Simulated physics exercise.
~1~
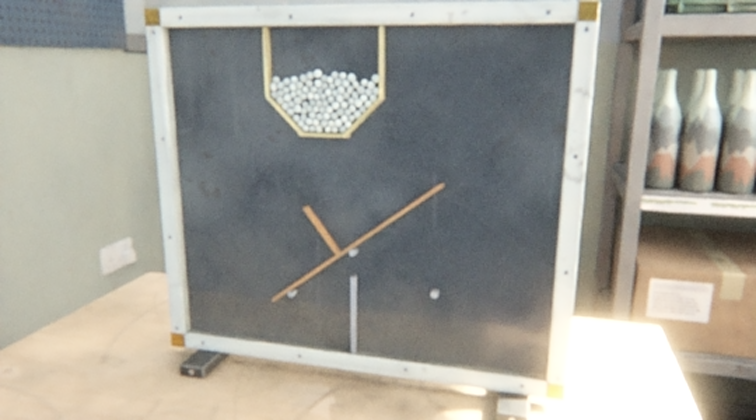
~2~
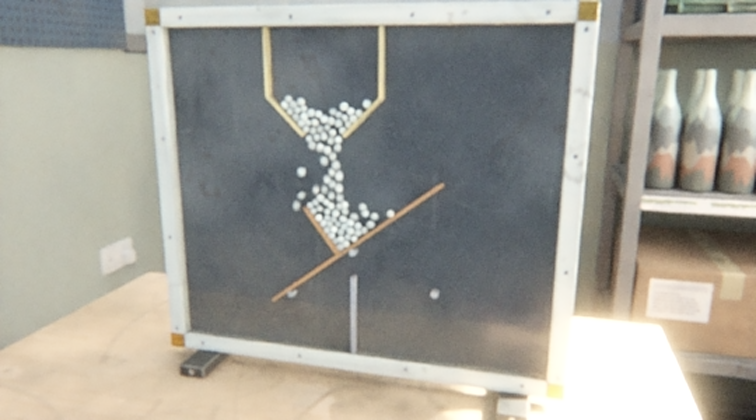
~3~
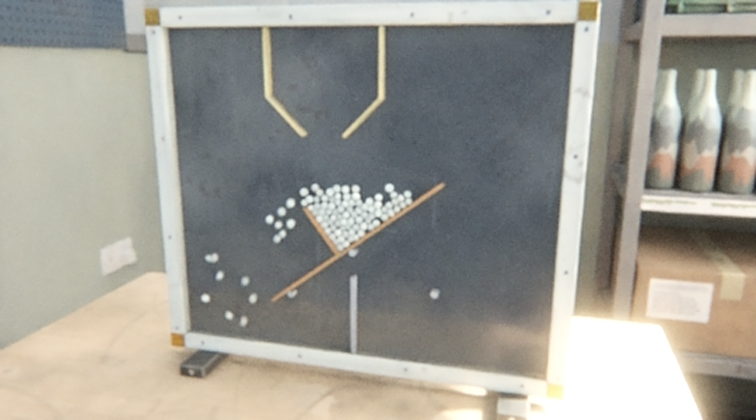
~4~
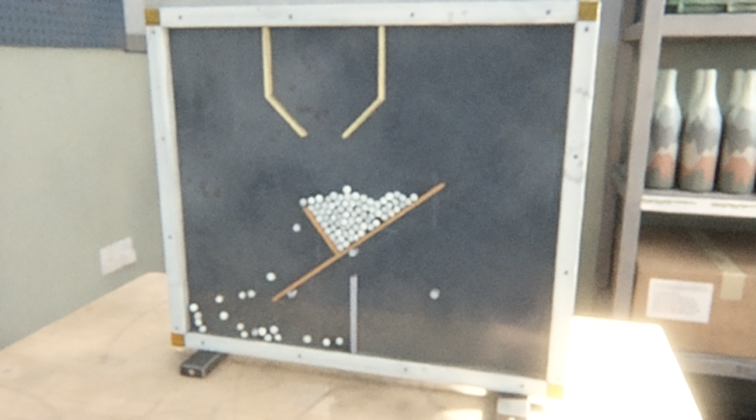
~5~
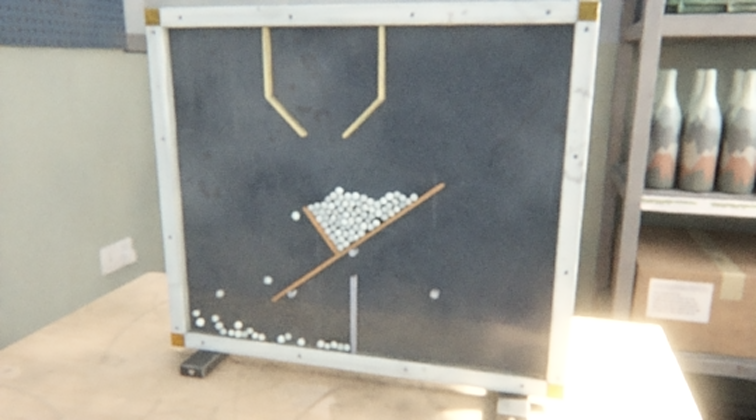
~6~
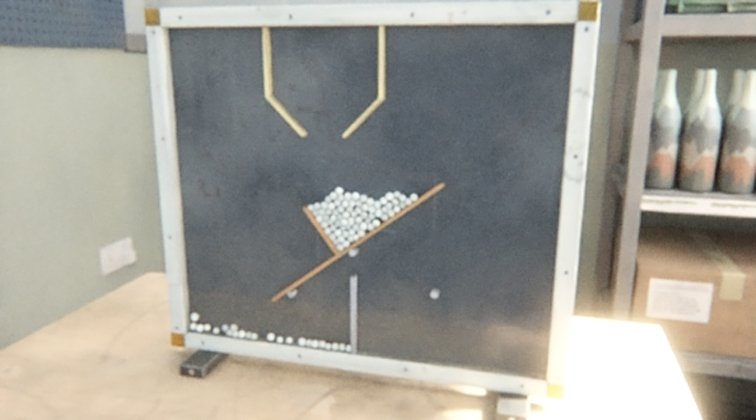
A framed case holds white beads that drop onto a tilted tray, some spilling left.
